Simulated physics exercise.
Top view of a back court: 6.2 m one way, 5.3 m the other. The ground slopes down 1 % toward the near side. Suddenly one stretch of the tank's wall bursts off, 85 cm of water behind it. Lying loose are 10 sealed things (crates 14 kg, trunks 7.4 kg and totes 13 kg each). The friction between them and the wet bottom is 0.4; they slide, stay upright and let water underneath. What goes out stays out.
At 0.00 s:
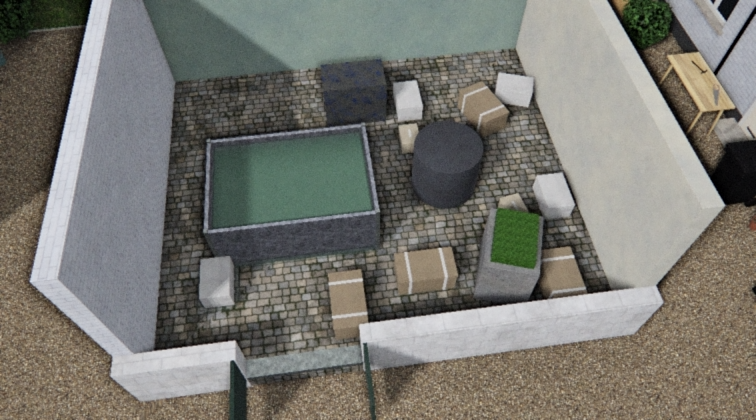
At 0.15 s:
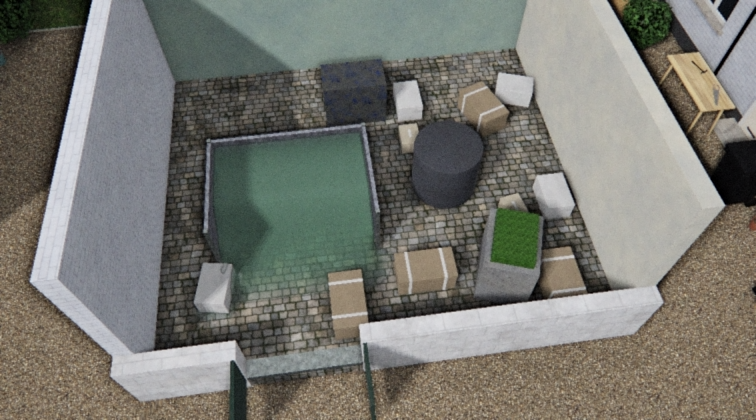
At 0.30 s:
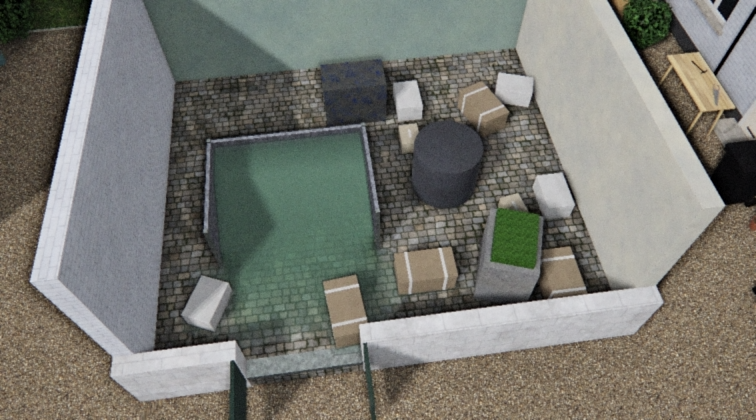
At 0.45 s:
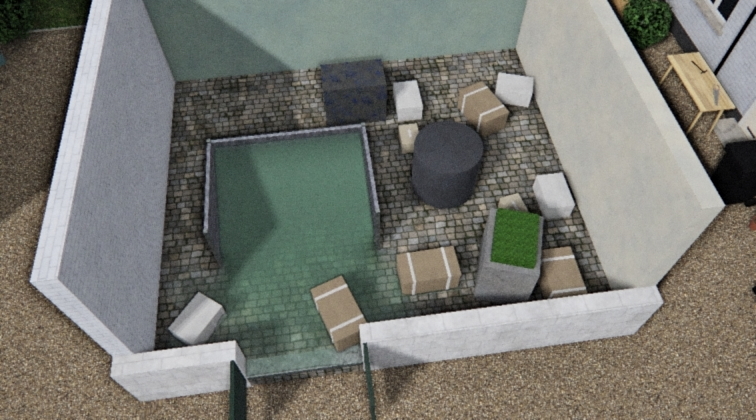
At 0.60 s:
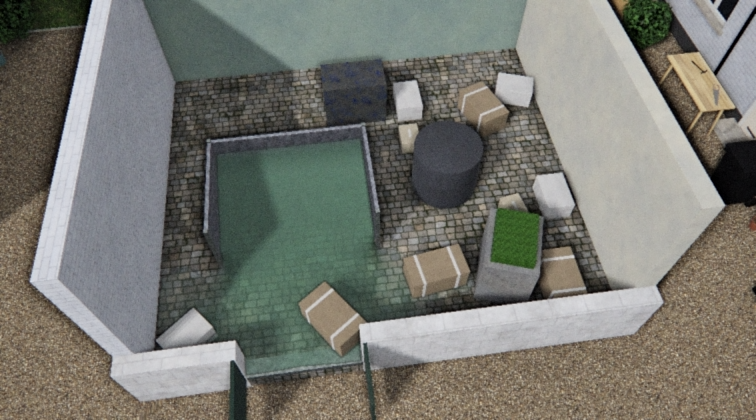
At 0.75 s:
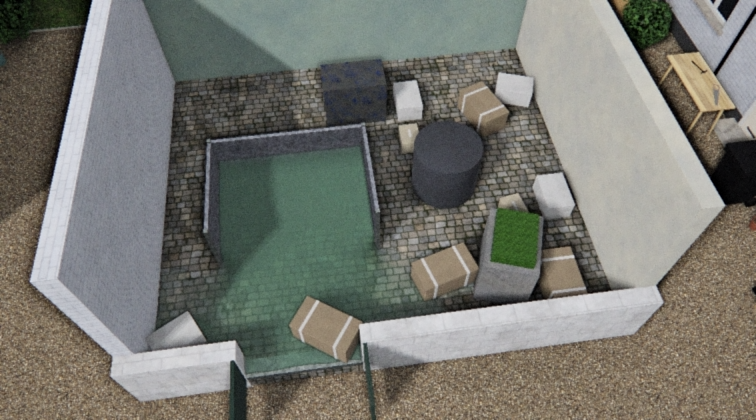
A large tank's near wall gave way and greenish water spread across the cobbled yard toward the open gateway, pushing a white box and a brown box toward the near wall, then shifting another brown box slightly right.
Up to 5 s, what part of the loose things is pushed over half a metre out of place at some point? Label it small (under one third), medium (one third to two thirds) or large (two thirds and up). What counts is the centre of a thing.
Medium.
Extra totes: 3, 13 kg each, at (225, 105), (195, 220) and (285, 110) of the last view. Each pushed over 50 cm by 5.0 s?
Taking them one by one: It stays within, then it goes beyond, then it stays within.
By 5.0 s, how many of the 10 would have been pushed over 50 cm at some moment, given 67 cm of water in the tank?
In that case the number is 4.
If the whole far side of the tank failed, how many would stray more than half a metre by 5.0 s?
Then 7 of them would.
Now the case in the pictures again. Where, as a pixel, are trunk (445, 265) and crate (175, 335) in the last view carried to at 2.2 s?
Near (426, 225) and (190, 254).
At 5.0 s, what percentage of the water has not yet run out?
44 %.
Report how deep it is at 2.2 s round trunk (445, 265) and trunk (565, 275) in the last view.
First about 3 cm, second about 4 cm.
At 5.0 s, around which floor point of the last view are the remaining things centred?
Centred roughly on (438, 147).
After 1.1 s 2 of 10 are over 50 cm from their spots; 1 afloat.
After 2.2 s 3 of 10 are over 50 cm from their spots; 1 afloat.
After 3.5 s 4 of 10 are over 50 cm from their spots; 2 afloat.
After 5.0 s 5 of 10 are over 50 cm from their spots, and 5 have been at some point; 3 afloat.
